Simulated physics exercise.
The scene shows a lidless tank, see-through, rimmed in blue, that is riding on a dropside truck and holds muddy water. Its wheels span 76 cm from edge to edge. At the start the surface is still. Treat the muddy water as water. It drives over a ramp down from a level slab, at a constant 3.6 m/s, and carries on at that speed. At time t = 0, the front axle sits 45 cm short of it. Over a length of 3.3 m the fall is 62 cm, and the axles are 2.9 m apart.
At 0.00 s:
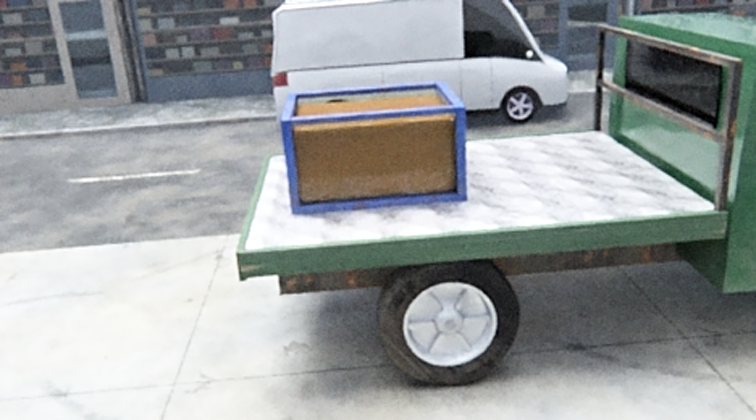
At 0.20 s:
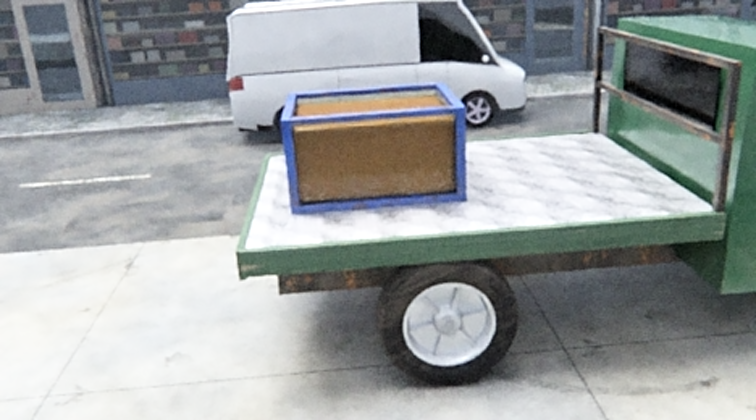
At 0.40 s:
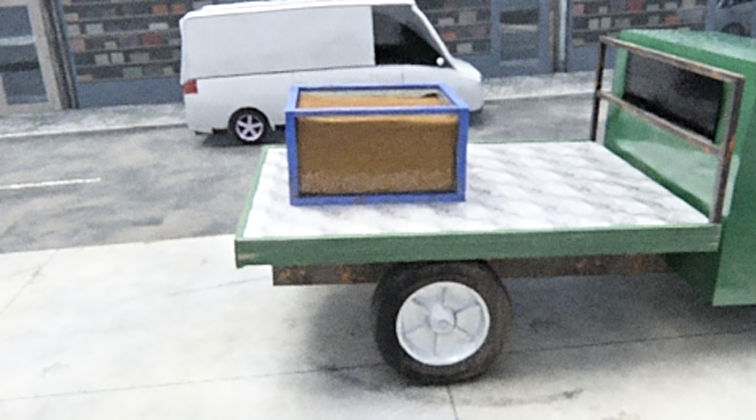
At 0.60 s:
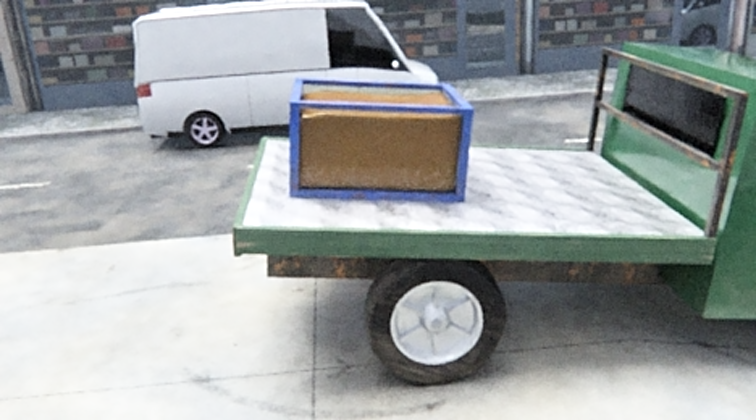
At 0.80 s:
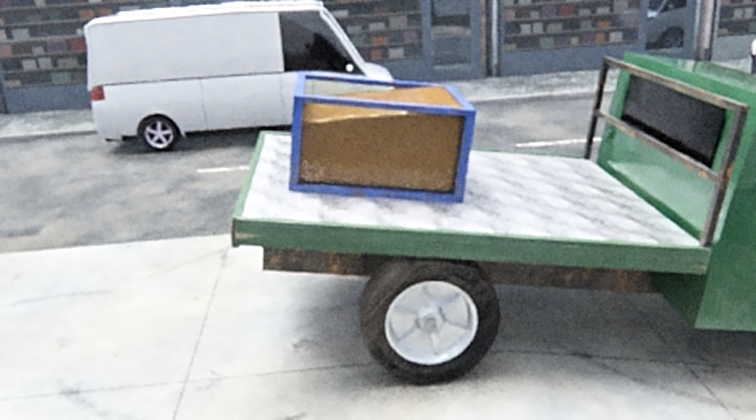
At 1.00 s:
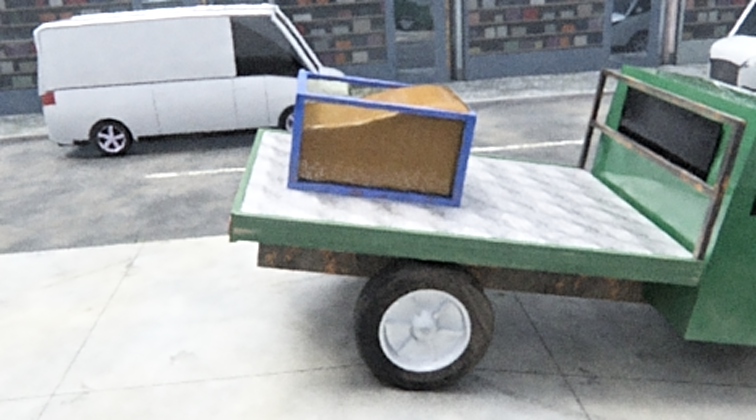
In this clip, a green flatbed truck carrying a blue-rimmed, open-topped clear tank of muddy water rolls right past a white van, its bed gradually tilting down toward the right as the initially level water slopes higher toward the cab.
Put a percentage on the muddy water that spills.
Some 9 per cent goes overboard.
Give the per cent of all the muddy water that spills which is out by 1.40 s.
Around 40 percent of it.
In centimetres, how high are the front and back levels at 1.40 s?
The front stands at 52 cm and the back at 28 cm.
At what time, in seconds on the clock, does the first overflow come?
The first spill comes at around 1.3 s.
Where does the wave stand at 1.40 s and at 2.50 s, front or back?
Towards the fore, and after that towards the fore.
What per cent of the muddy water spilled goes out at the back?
Fraction of spill: Roughly 0%.
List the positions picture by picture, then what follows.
The first frame shows the muddy water reaches (440, 116) at the front end; it reaches (306, 126) at the back end; no slope yet; the front is on the right, levels are read along the near wall; a wheel hub at (451, 329).
The second frame shows the muddy water reaches (440, 117) at the front end; it reaches (306, 126) at the back end; no slope yet.
The third frame shows the muddy water reaches (443, 119) at the front end; it is heaped 3° towards the back; the tank is 3° nose down.
The fourth frame shows the muddy water reaches (313, 112) at the back end; hardly any slope; the tank is 7° nose down.
The fifth frame shows the muddy water reaches (450, 104) at the front end; it reaches (315, 119) at the back end; it is heaped 11° towards the front; the tank is 9° nose down.
The sixth frame shows the muddy water reaches (452, 104) at the front end; it reaches (316, 124) at the back end; it is heaped 16° towards the front; a wheel hub at (426, 335); the tank is 12° nose down.
After 1.40 s it stands 28 cm high behind and 52 cm in front; 3 per cent has gone over the front.
After 1.90 s it stands 50 cm high behind and 30 cm in front; 7 per cent has gone over the front.
After 2.50 s it stands 31 cm high behind and 50 cm in front; 7 per cent has gone over the front.
After 4.97 s 9 per cent has gone over the front, 24 of 271 litres.
